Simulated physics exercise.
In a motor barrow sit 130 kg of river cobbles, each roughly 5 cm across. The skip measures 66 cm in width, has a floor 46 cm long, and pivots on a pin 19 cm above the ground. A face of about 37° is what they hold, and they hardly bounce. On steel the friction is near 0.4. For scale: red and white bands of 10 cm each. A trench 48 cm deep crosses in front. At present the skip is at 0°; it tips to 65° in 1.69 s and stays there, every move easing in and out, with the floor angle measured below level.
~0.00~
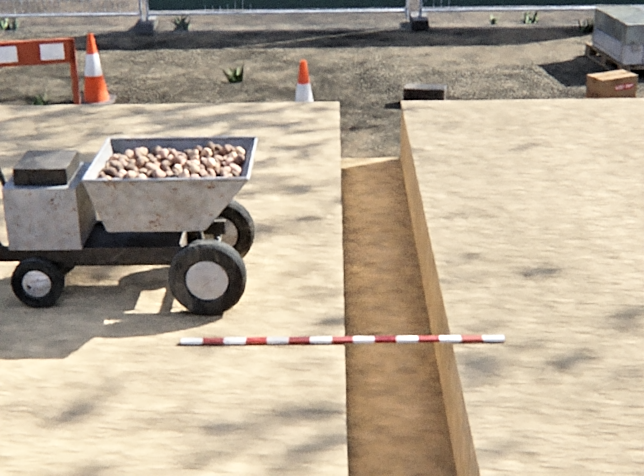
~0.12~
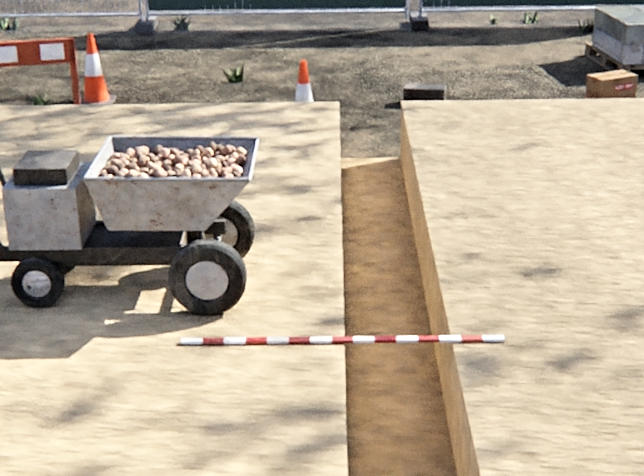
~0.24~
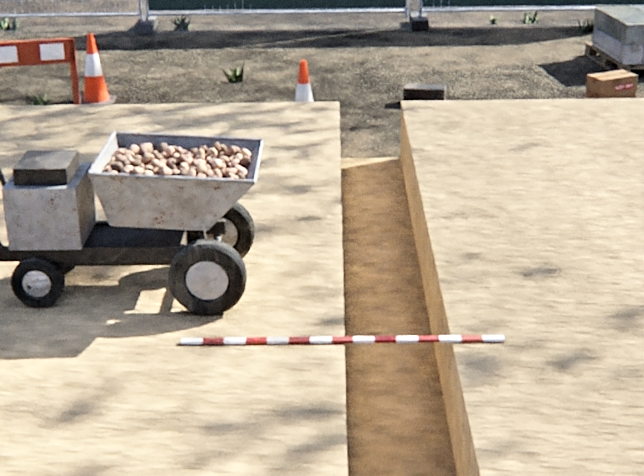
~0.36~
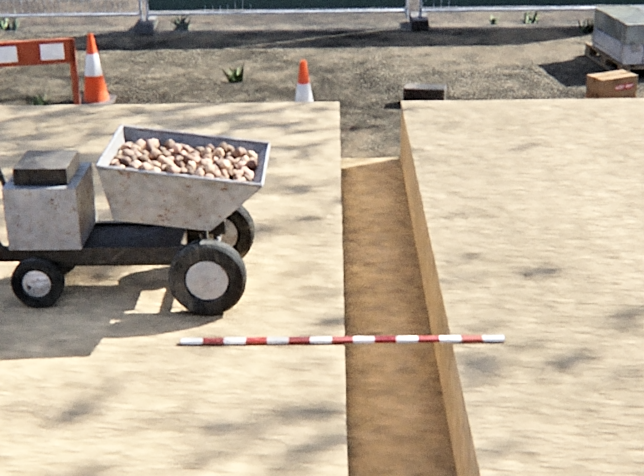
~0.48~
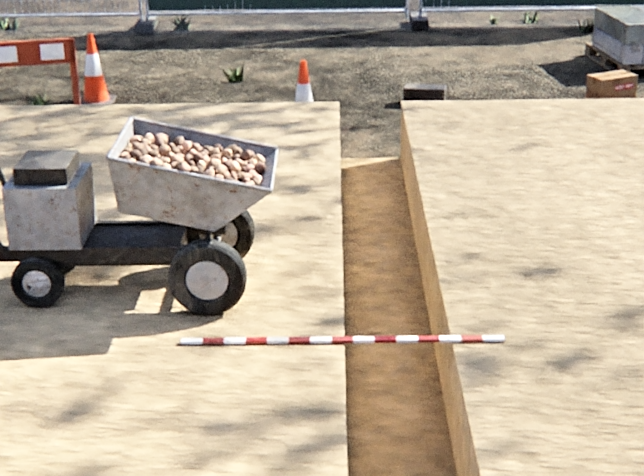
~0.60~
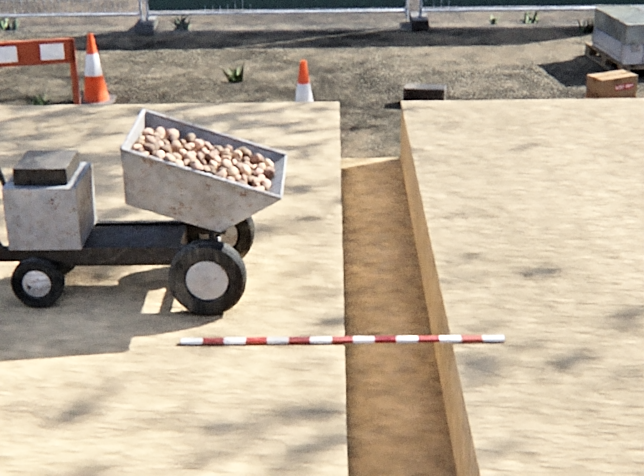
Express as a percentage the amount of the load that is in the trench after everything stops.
The amount is close to 97 per cent of the load.
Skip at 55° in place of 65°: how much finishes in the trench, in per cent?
Roughly 50 percent.
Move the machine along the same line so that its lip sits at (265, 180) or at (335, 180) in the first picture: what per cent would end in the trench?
Near 100 and near 70 percent.
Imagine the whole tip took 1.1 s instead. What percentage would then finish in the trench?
In that case some 100 per cent.
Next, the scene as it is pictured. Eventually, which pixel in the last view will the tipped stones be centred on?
Their middle ends up near (388, 357).
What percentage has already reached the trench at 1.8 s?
By that point it's something like 30 in a hundred.
After 1.3 s the floor is at 55°; 100 % in the skip; the foremost stones are at (324, 236).
After 1.8 s the floor is at 65°; 62 % in the skip, 5 % short of the trench, 32 % in the trench; the foremost stones are at (421, 364).
After 2.1 s the floor is at 65°; 34 % in the skip, 5 % short of the trench, 61 % in the trench; the foremost stones are at (435, 363).
After 4.1 s the floor is at 65°; 0 % in the skip, 3 % short of the trench, 97 % in the trench; the foremost stones are at (437, 373).
